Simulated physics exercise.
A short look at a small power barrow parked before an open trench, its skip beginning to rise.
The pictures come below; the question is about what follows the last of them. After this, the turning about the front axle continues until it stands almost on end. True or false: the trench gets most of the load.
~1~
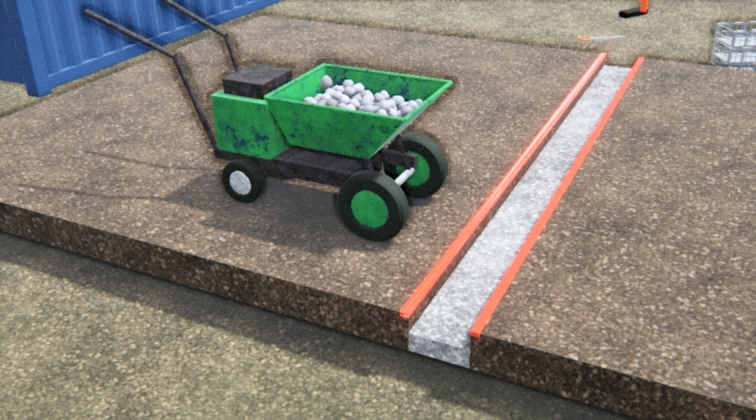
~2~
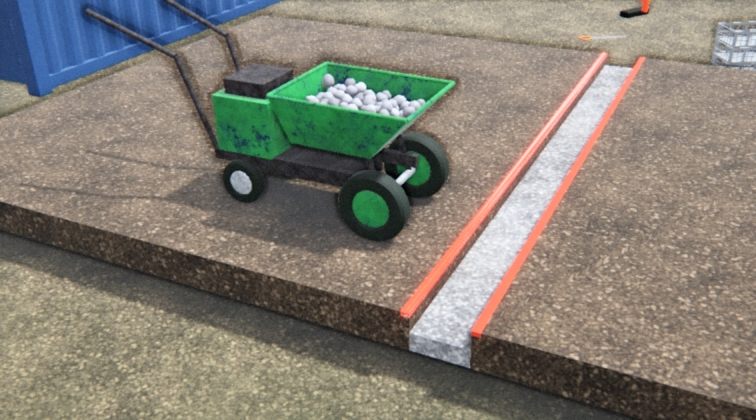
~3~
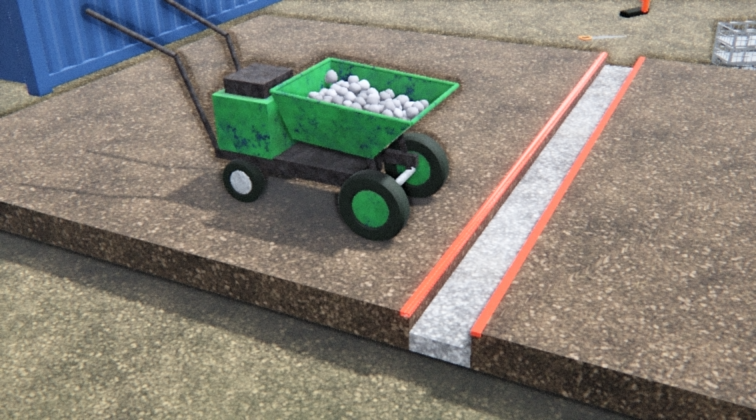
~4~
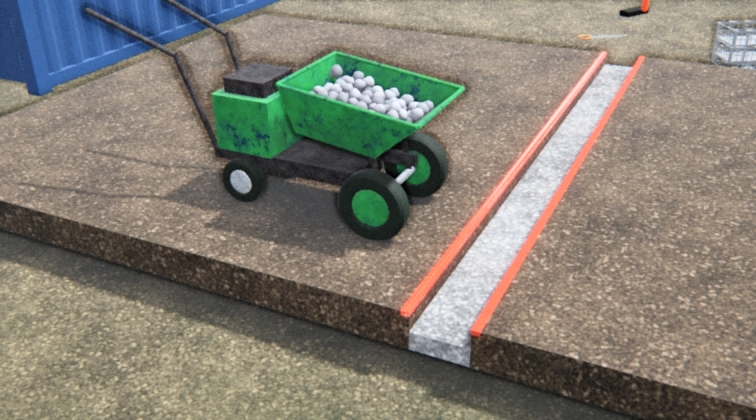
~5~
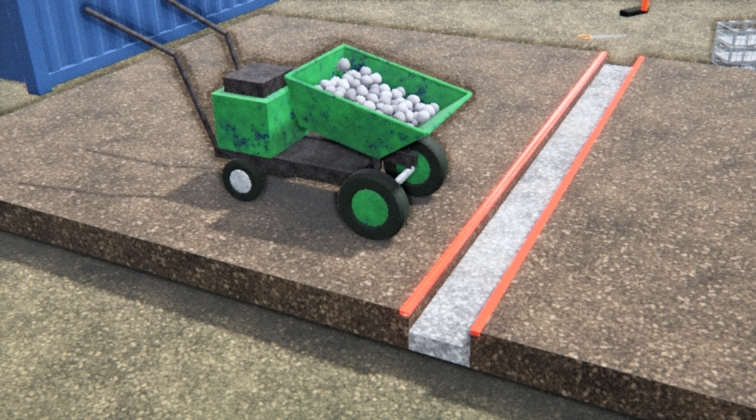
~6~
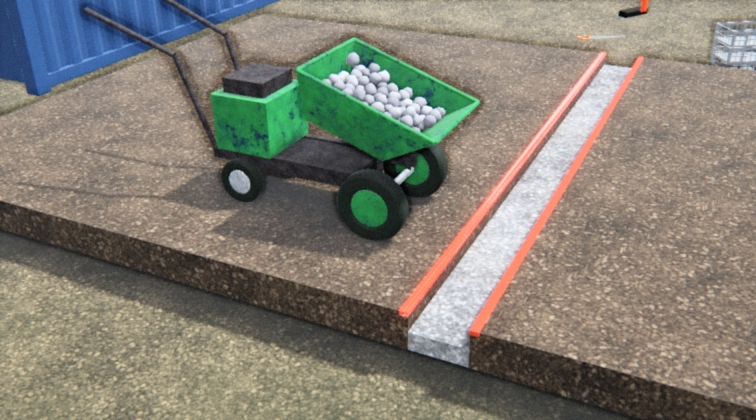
True.
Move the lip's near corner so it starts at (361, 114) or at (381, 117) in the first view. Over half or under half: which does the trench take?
One after the other: The greater share and the greater share.
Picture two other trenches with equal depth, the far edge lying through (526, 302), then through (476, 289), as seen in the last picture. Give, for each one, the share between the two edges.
I'd put it near 90 in a hundred, then near 30 in a hundred.
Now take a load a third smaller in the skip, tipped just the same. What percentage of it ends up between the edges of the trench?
About 80 %.
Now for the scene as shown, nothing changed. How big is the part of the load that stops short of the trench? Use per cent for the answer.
I'd put it at around 0 percent.
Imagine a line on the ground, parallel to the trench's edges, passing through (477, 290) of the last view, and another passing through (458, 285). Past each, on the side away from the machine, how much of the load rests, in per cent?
50 and 80 in a hundred.
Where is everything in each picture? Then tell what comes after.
In the first frame, lip of the skip at (404, 121), level; top of the load at (353, 106), round cobbles; first edge of the trench at (430, 278); far edge at (497, 295), the trench over half as wide as the skip, and shallow for its width.
In the second frame, lip of the skip at (407, 121), level; top of the load at (355, 105).
In the third frame, lip of the skip at (411, 124), tipped barely; top of the load at (347, 107).
In the fourth frame, lip of the skip at (418, 128), tipped a little; top of the load at (336, 91).
In the fifth frame, lip of the skip at (426, 134), tipped a little; top of the load at (344, 87).
In the sixth frame, lip of the skip at (435, 143), tipped clearly; top of the load at (352, 83); first edge of the trench at (430, 278); far edge at (497, 294).
Soon, skip tipped steeply; all in the skip.
A while on, skip tipped right over; about two thirds in the skip; about a quarter in or heaped over the trench; a small part beyond it; a stray few falling.
Towards the end, skip tipped right over; a small part in the skip; about half in or heaped over the trench; about a third beyond it.
Finally, skip tipped right over; about two thirds in or heaped over the trench; about a third beyond it.
